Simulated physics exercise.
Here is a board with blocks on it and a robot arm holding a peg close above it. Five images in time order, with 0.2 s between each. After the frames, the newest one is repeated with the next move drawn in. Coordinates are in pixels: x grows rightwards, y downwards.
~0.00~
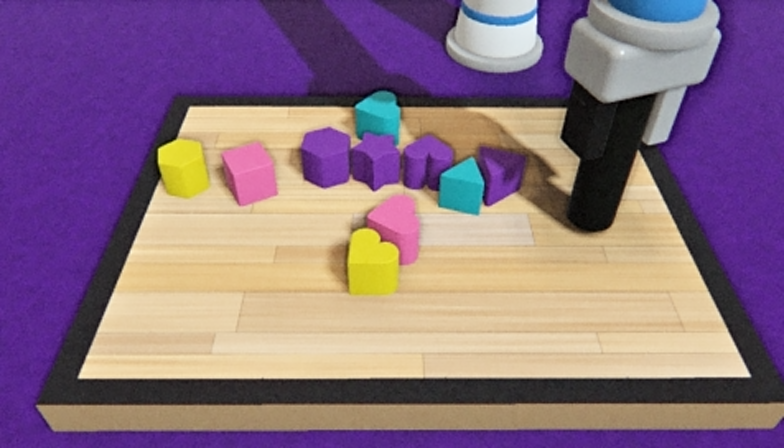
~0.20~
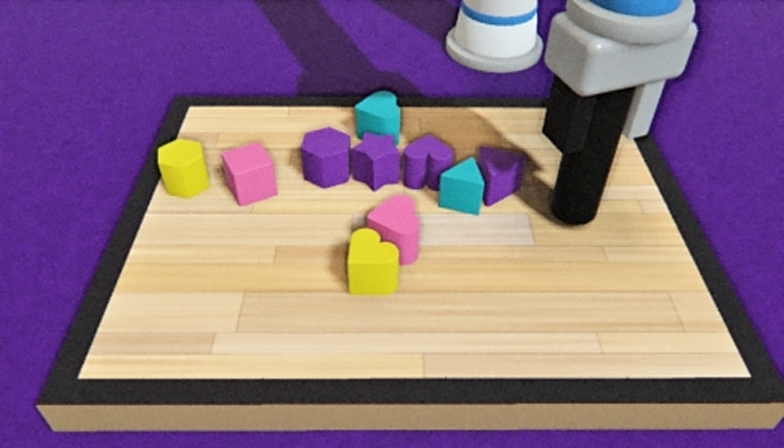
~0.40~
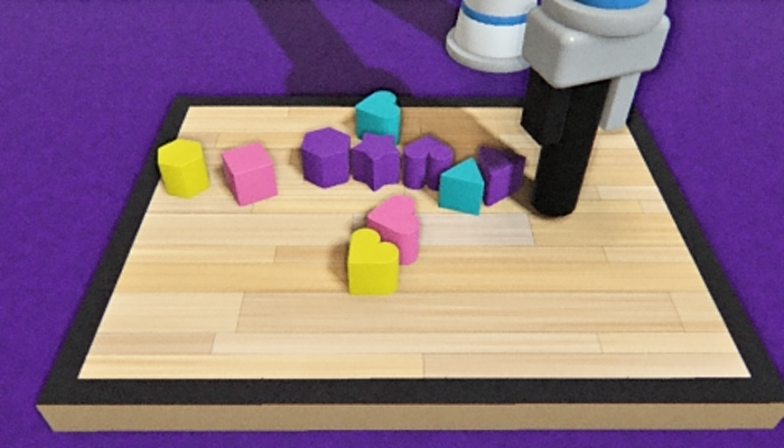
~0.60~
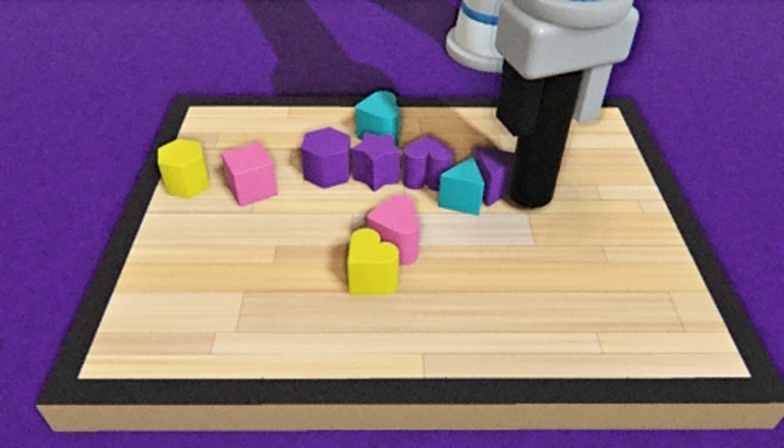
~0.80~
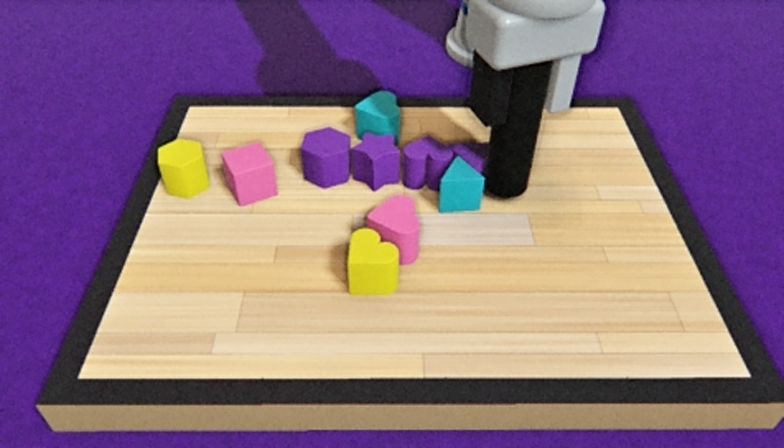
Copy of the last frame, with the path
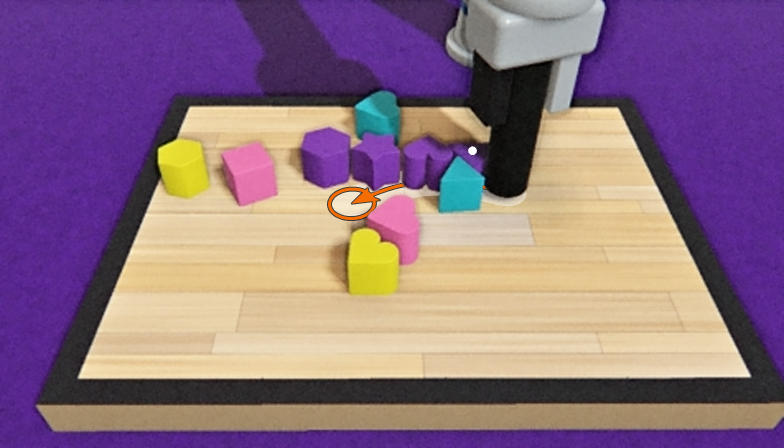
A robot arm moved its black peg leftward across the wooden board and nudged the purple triangular block left, toward the purple heart, while most of the other colourful blocks stayed still.
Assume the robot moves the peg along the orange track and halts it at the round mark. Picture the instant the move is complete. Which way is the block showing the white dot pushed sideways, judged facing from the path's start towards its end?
It moves over to the right.
The line goes from (504, 192) via (451, 182) and (399, 186), ending at (352, 203); the dot is on the purple triangular piece.
What follows on the original path. One third of the way, peg at (451, 174); purple six-sided block at (320, 140); purple star at (367, 146), turned 35° clockwise; purple heart-shaped block at (407, 152); turquoise triangular piece at (452, 174), turned 30° anticlockwise; purple triangular piece at (430, 130).
Two thirds of the way, peg at (399, 178); purple six-sided block at (310, 138), turned 15° anticlockwise; purple star at (352, 144), turned 60° clockwise; purple heart-shaped block at (365, 168); turquoise triangular piece at (449, 175), turned 45° anticlockwise; purple triangular piece at (419, 128), turned 50° clockwise.
At the end, peg at (352, 196); yellow six-sided block unmoved; purple six-sided block at (302, 135), turned 15° anticlockwise; purple star at (341, 146), turned 80° clockwise; purple heart-shaped block at (315, 188); turquoise triangular piece at (449, 175), turned 45° anticlockwise; purple triangular piece at (419, 128), turned 50° clockwise.
